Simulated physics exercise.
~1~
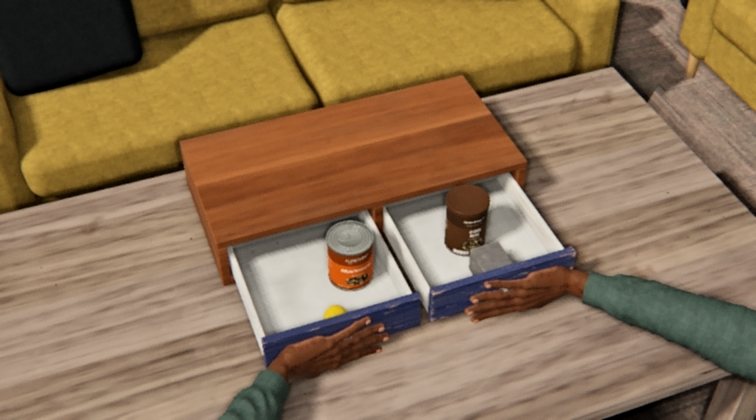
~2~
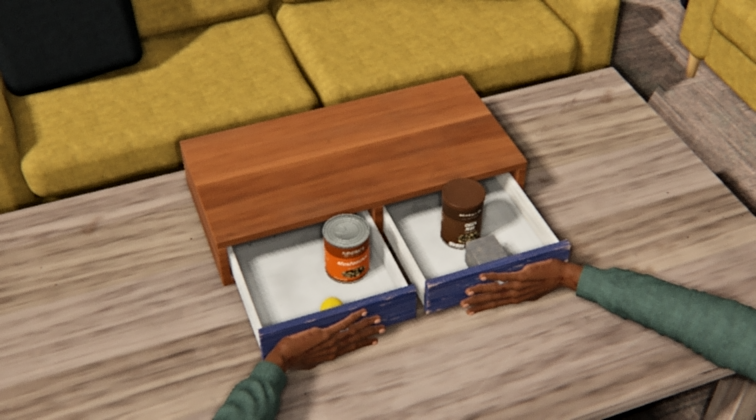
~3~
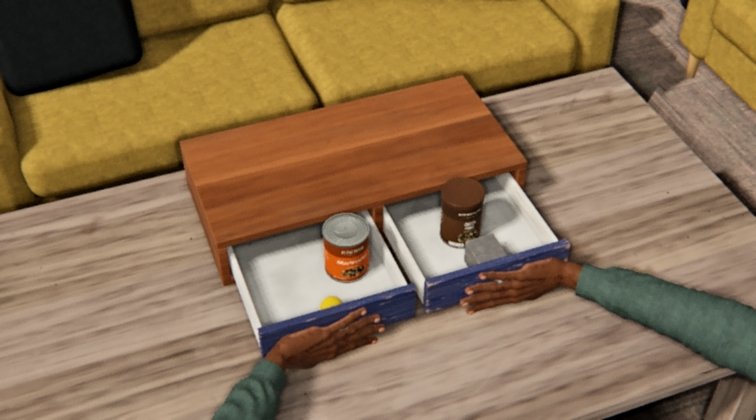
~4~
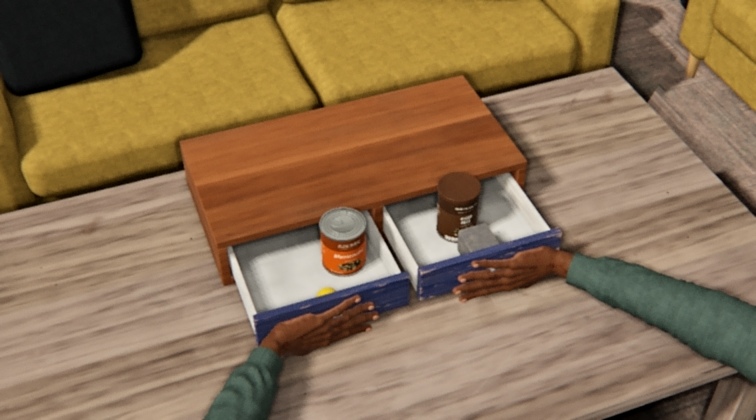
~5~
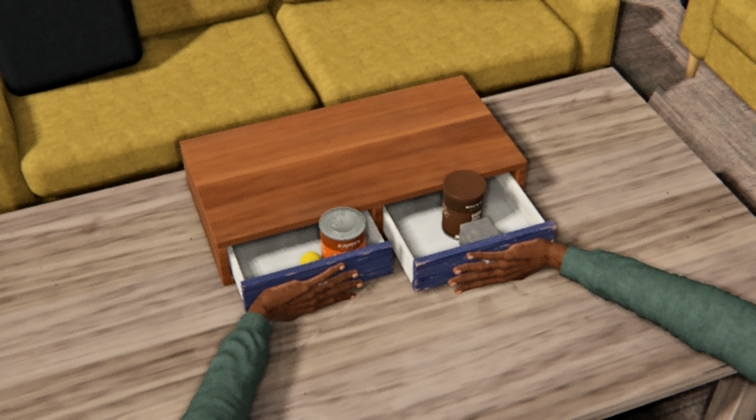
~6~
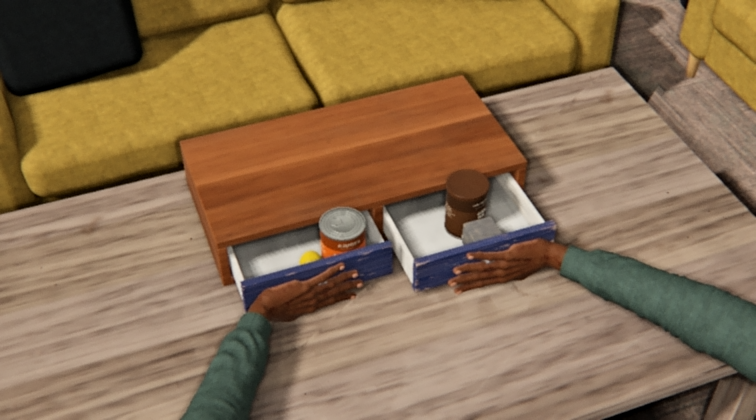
Two open drawers with blue fronts jut from a low reddish-brown wooden chest on a pale wood table, seen from above with a yellow sofa behind. The left drawer holds an orange can with a grey lid and a small yellow lemon, while the right holds an upright brown pot and a grey block. Two hands in green sleeves press against the fronts, easing both drawers slightly inward. After a brief pause they push again, and the left drawer slides in farther than the right. Then everything stops, the hands still resting there and both drawers left partly open.
